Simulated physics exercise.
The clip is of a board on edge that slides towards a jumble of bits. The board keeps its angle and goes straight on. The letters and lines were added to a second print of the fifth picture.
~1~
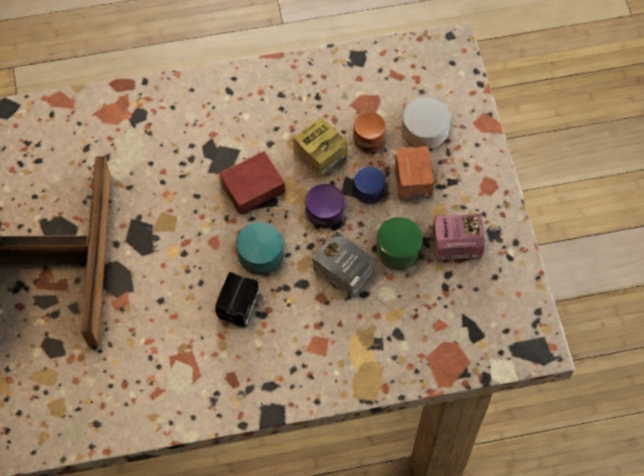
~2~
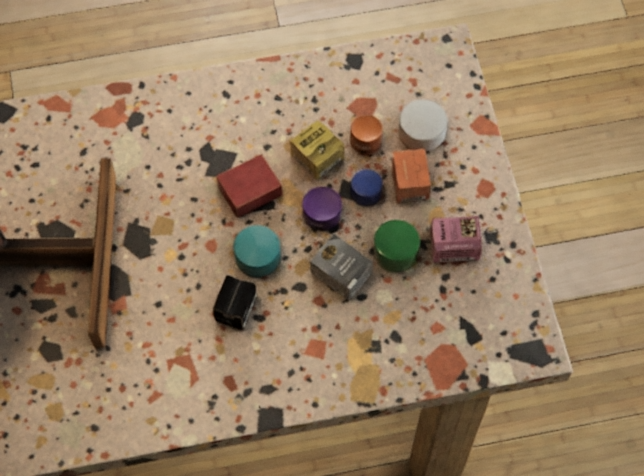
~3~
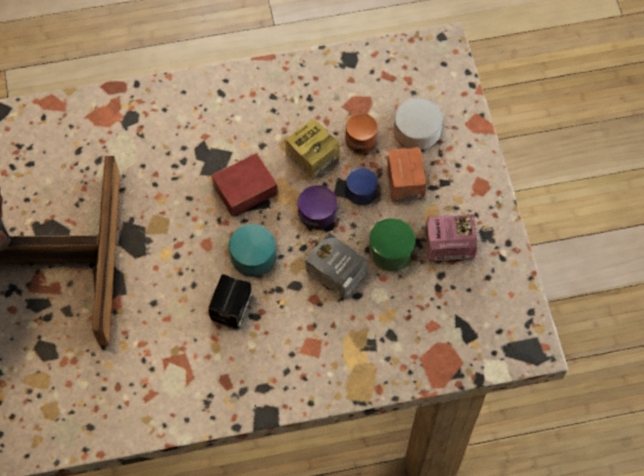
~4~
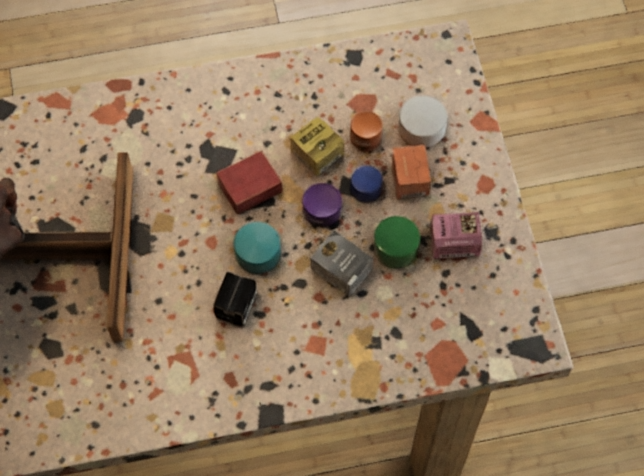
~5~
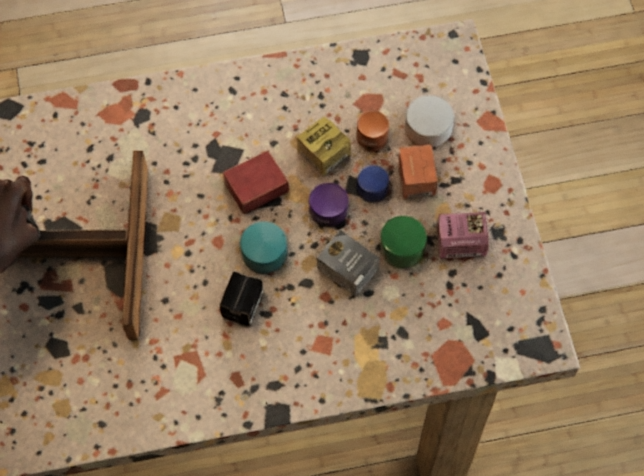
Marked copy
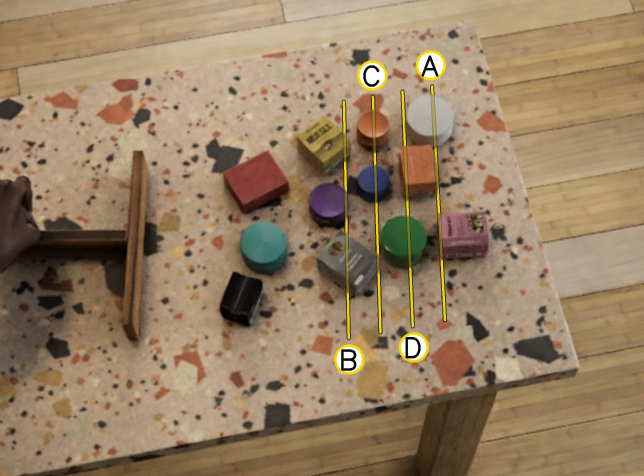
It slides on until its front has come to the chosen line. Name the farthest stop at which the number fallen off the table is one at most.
The farthest such stop is D.
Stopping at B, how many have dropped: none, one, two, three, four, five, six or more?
In all, none.
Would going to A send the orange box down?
Yes.
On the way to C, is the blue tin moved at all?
Yes.
On the marked copy, A at (438, 198); B at (346, 215); C at (377, 209); D at (407, 203).
Taking D. A third of the way, board (233, 217); black box (254, 296); red block (272, 184).
Two thirds of the way, board (330, 199); pink packet (469, 234); orange box (434, 170).
When it is over, board (404, 186); white tin (488, 105); pink packet (525, 235); none fallen.
As for the rest, A drops three; B is within the limit but short; C is within the limit but short.
